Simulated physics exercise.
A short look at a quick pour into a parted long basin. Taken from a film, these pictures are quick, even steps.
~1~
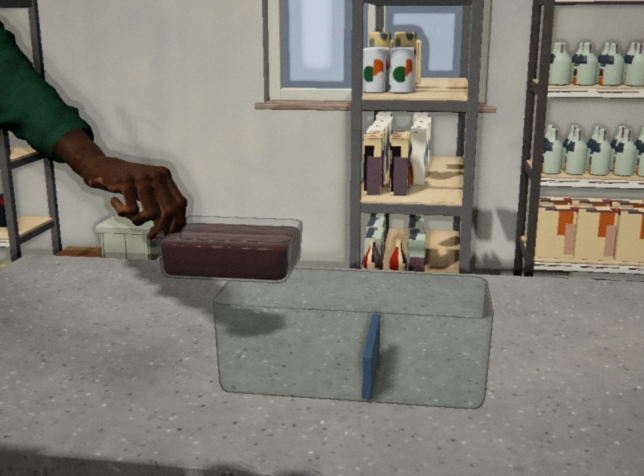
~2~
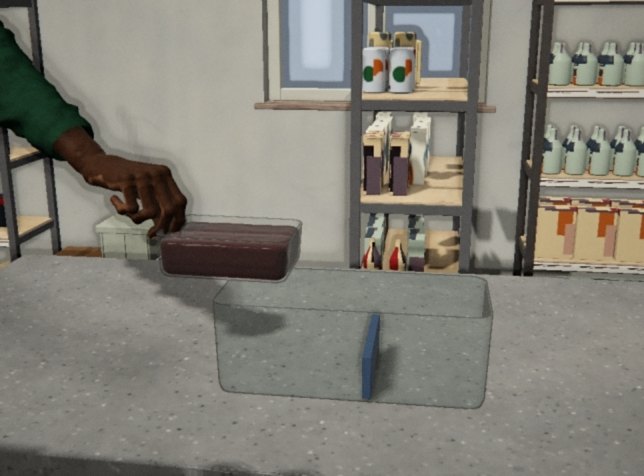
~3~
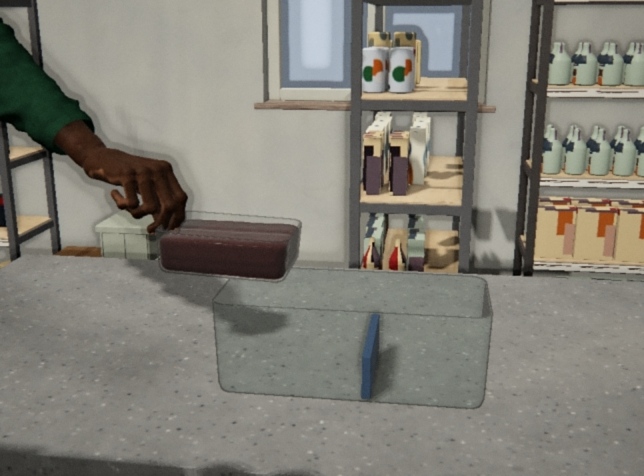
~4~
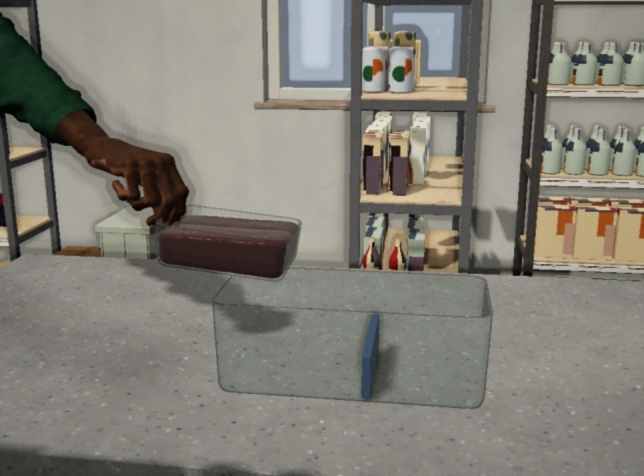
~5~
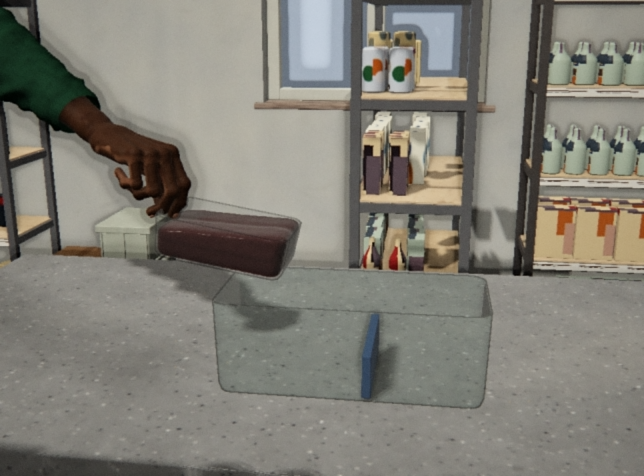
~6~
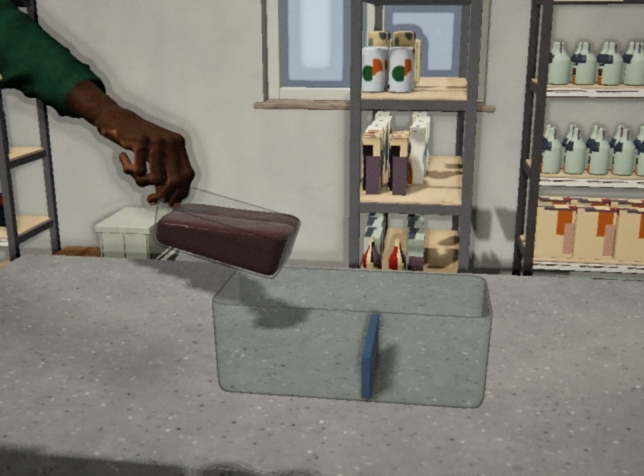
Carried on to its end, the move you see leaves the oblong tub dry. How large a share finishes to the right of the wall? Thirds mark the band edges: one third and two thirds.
I would say between a third and two thirds ends up on that side.
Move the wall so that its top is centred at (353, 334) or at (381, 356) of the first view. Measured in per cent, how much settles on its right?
You'd get roughly 75 per cent the first time and roughly 45 per cent the second.
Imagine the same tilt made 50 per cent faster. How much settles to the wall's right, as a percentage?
I'd say close to 65 per cent.
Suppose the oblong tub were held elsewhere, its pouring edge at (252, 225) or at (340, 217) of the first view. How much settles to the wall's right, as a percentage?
It would come to near 5 per cent, and then near 80 per cent.
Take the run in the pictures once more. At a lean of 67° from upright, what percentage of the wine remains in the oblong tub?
It still holds around 30 per cent there.
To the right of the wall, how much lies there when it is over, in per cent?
Roughly 55 percent of it.
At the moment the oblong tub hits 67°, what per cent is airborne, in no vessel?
It comes to around 45 per cent.
A moment on, the oblong tub is tipped part way and 28 per cent is still to pour, 21 is left of the wall and 4 right of it.
Next, the oblong tub is tipped on its side and 5 per cent is still to pour, 28 is left of the wall and 56 right of it.
Then the oblong tub is tipped on its side and 1 per cent is still to pour, 37 is left of the wall and 54 right of it.
Later the oblong tub is tipped on its side and 0 per cent is still to pour, 38 is left of the wall and 54 right of it.
At rest 38 per cent lies left of the wall, 54 right of it and 8 outside.
